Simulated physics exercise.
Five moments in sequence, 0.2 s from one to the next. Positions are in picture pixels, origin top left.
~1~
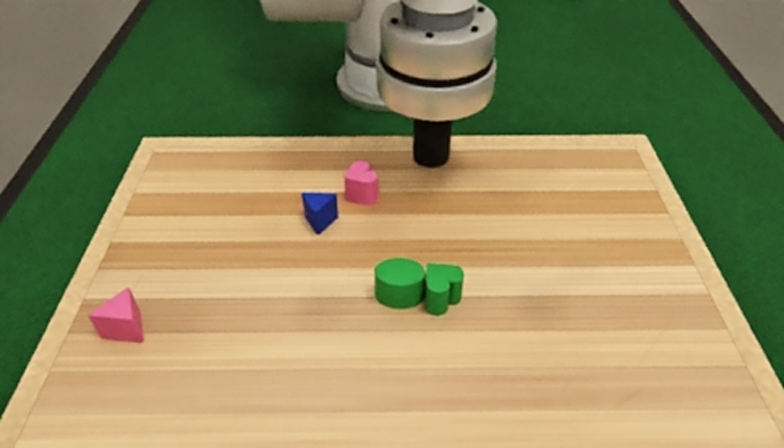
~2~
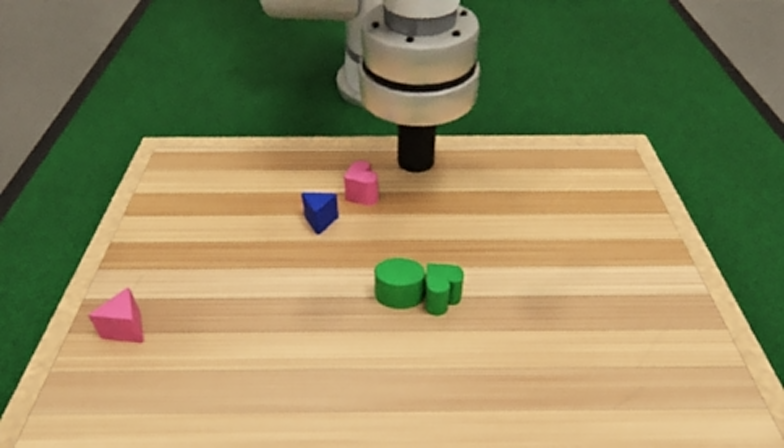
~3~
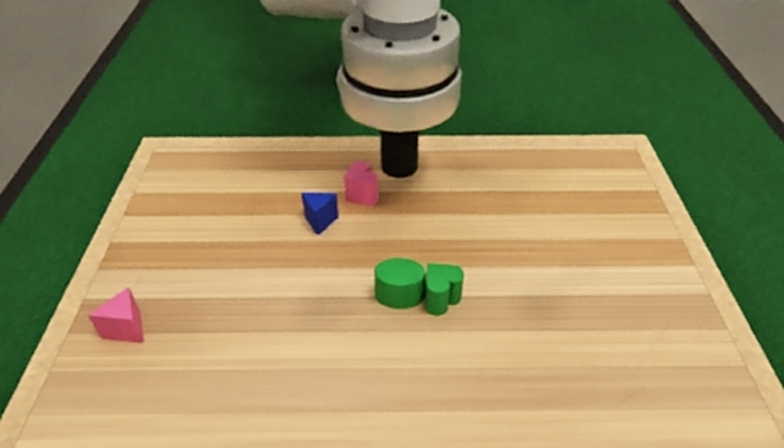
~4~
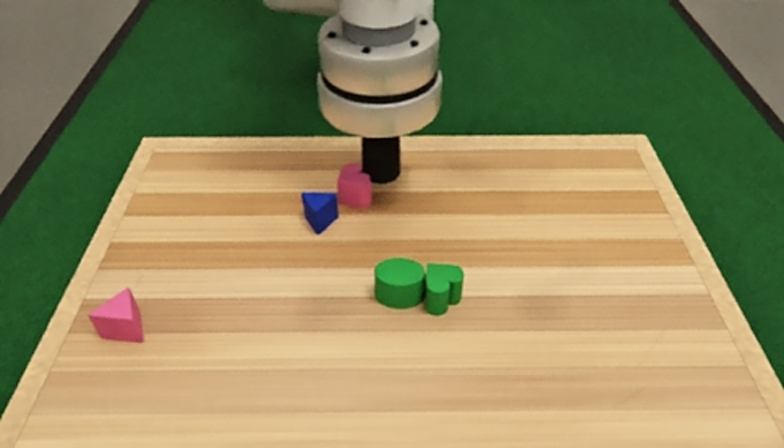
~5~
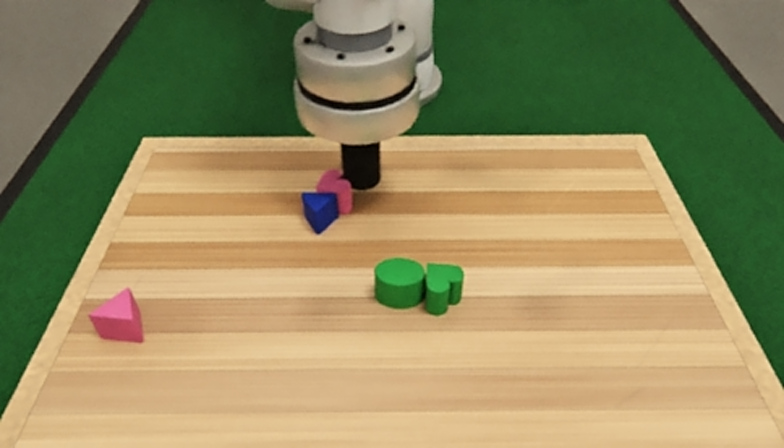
A robotic arm with a silver, cylindrical end and a black peg reaches over the far edge of a light wooden board on a green surface, seen from above the near side by a still camera. A pink heart and blue triangular block sit toward the back, two green blocks near the middle, and a pink triangular block at left. The peg glides left, then pushes the heart left against the blue block.
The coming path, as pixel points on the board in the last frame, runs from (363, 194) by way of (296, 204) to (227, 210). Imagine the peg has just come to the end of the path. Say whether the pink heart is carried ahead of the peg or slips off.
I'm fairly sure the pink heart slides away from the front of the peg at some point.
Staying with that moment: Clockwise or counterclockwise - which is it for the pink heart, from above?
Short answer: Counterclockwise.
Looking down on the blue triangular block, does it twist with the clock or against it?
From overhead, anticlockwise.
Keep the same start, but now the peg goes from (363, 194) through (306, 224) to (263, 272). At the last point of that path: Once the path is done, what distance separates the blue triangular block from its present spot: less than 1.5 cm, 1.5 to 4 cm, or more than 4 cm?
Distance: More than 4 cm.
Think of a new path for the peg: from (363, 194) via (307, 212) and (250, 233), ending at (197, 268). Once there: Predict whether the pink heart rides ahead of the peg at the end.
The peg will still be pushing it.
The first path, step by step. One third of the way, peg (316, 186); blue triangular block (305, 207), turned 20° anticlockwise; pink heart (289, 192), turned 20° anticlockwise.
Two thirds of the way, peg (270, 191); blue triangular block (304, 207), turned 25° anticlockwise; pink heart (260, 204), turned 55° anticlockwise.
At the end, peg (223, 194); blue triangular block (304, 207), turned 25° anticlockwise; pink heart (256, 205), turned 75° anticlockwise.
